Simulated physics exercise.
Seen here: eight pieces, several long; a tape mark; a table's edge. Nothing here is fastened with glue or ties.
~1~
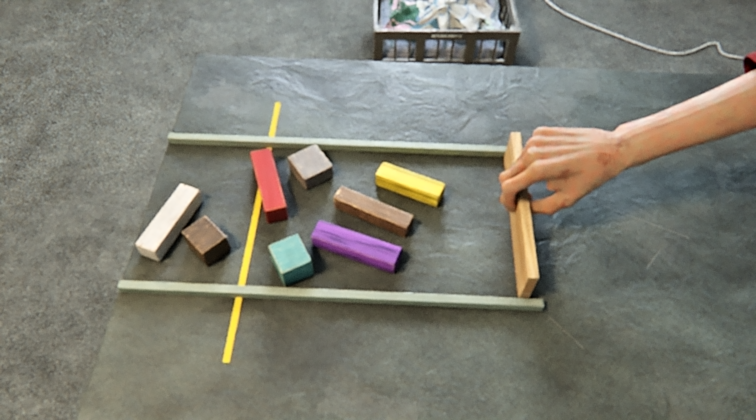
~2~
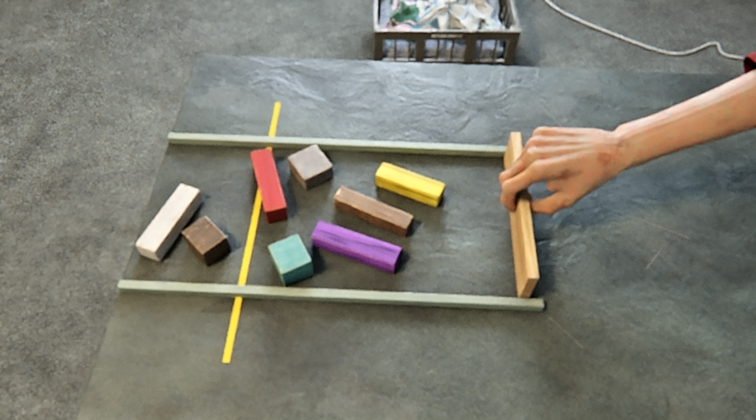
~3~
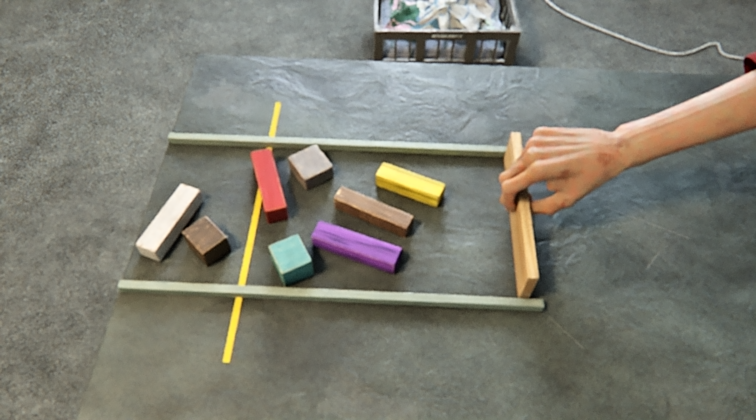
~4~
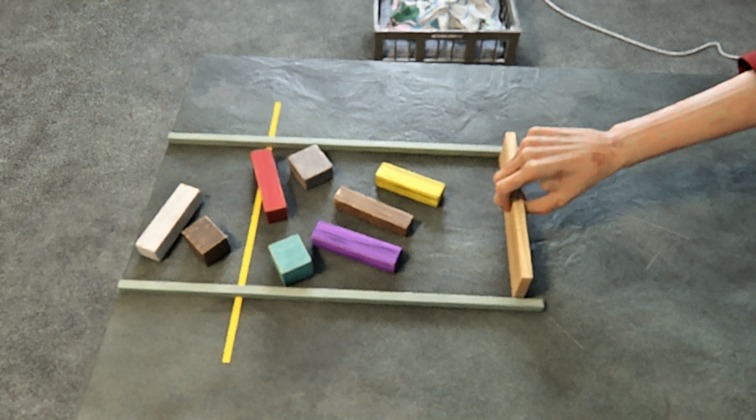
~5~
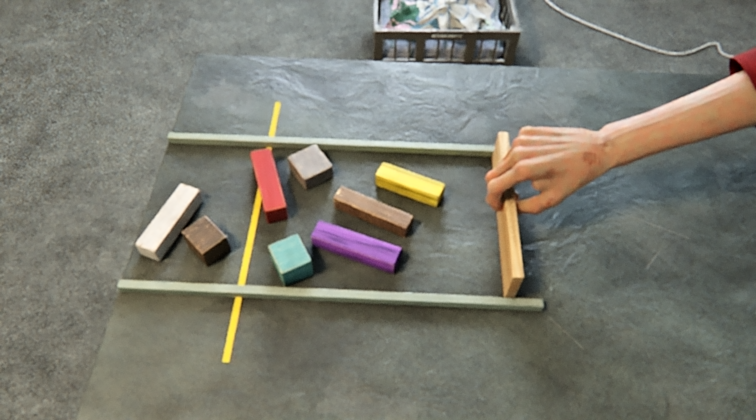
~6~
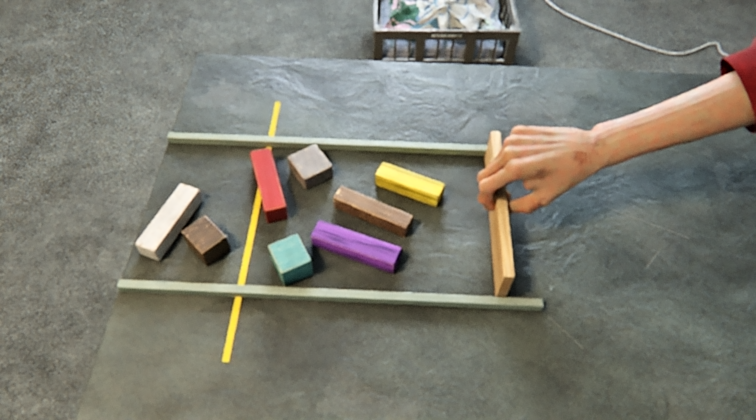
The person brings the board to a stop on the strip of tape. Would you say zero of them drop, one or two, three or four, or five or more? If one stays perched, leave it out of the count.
Turns out no piece gets pushed past the edge and drops.
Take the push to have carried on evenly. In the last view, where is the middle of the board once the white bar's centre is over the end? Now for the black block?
Around (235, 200) first and around (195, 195) second.
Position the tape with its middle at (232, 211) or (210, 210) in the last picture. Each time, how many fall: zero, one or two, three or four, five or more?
For each place: Either one or two; one or two.
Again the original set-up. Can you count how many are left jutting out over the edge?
Result: 0.
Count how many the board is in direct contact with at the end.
The number is 3.
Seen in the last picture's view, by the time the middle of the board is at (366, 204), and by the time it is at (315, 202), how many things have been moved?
I make it 5 at the first spot and 6 at the other.
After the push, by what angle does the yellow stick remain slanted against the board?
Close to 0°.
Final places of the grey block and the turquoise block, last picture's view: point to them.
Near (231, 155) and (213, 261).
Soon after, none off yet; white bar at rest near (170, 221); black block at rest near (206, 241); red stick at rest near (269, 184).
After that, none off yet; white bar at rest near (170, 221); black block at rest near (206, 241); red stick displaced a little near (240, 175).
In the end, the number that fall off is zero.
